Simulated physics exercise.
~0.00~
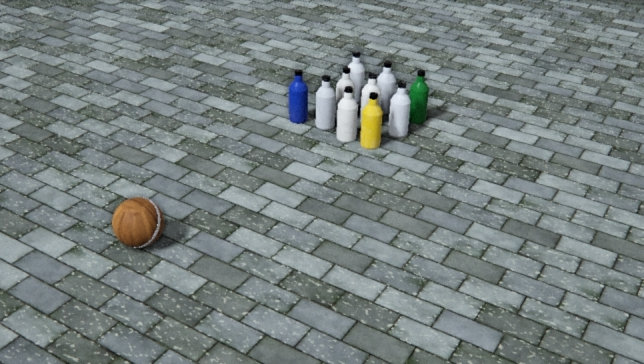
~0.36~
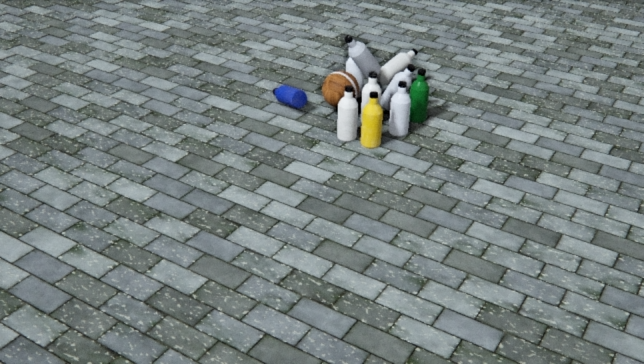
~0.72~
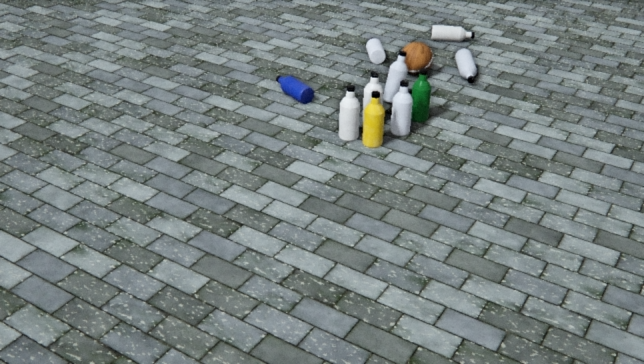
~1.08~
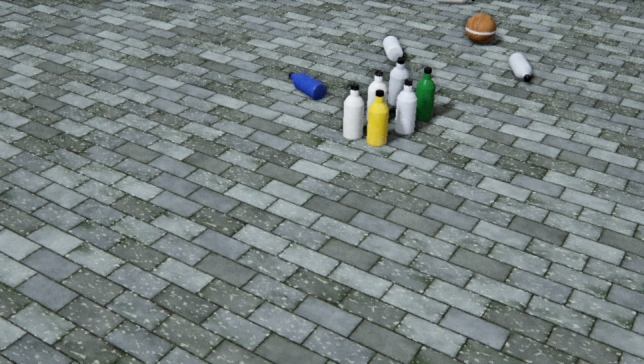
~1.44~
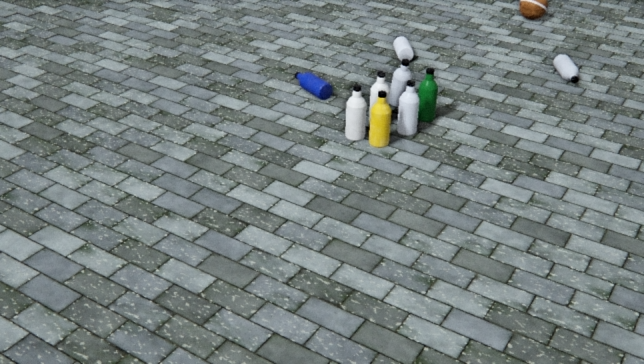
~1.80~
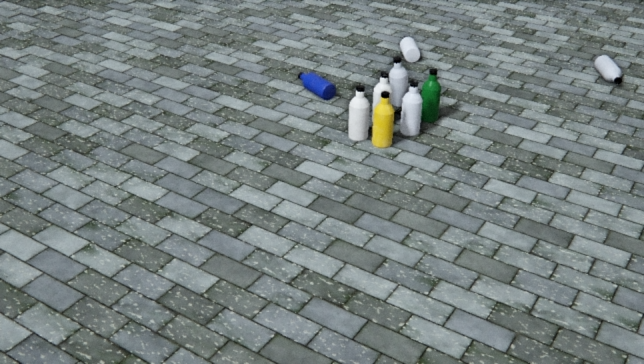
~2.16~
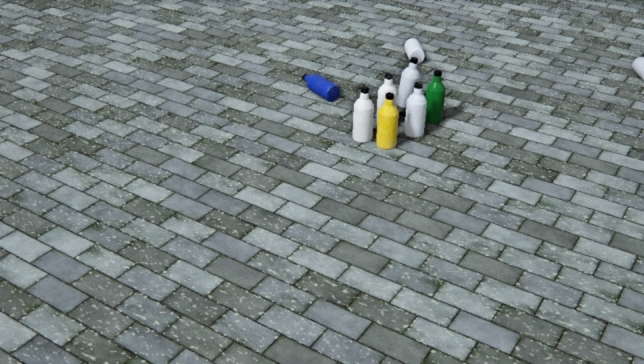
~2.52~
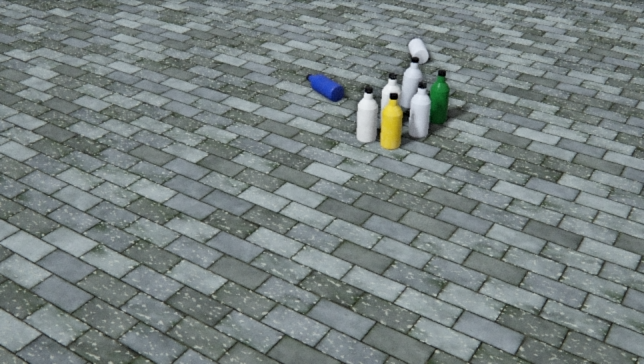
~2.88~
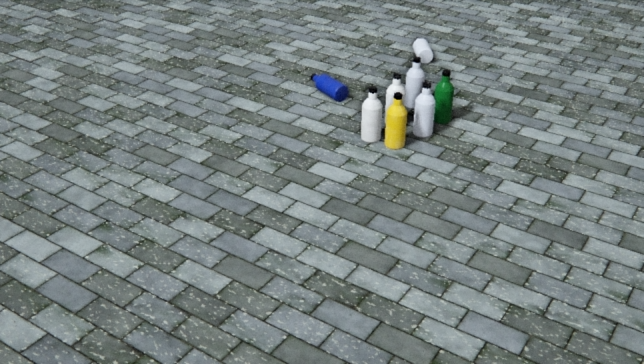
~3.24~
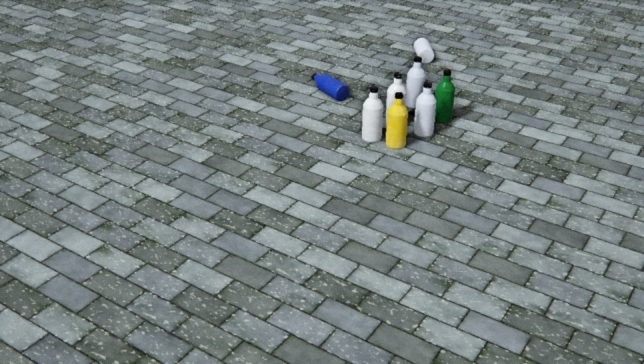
A brown wooden ball rolls from the left across grey paving, seen from above at an angle, toward a cluster of capped bottles, mostly white, with a blue one at the left, a yellow one in front and a green one at the right. It strikes the left and back of the group, tipping the blue bottle and several white ones. The ball carries on to the upper right and leaves the view, while one white bottle slides off rightward. At the end, the blue bottle and a white one lie flat near the yellow, green and white bottles still standing.
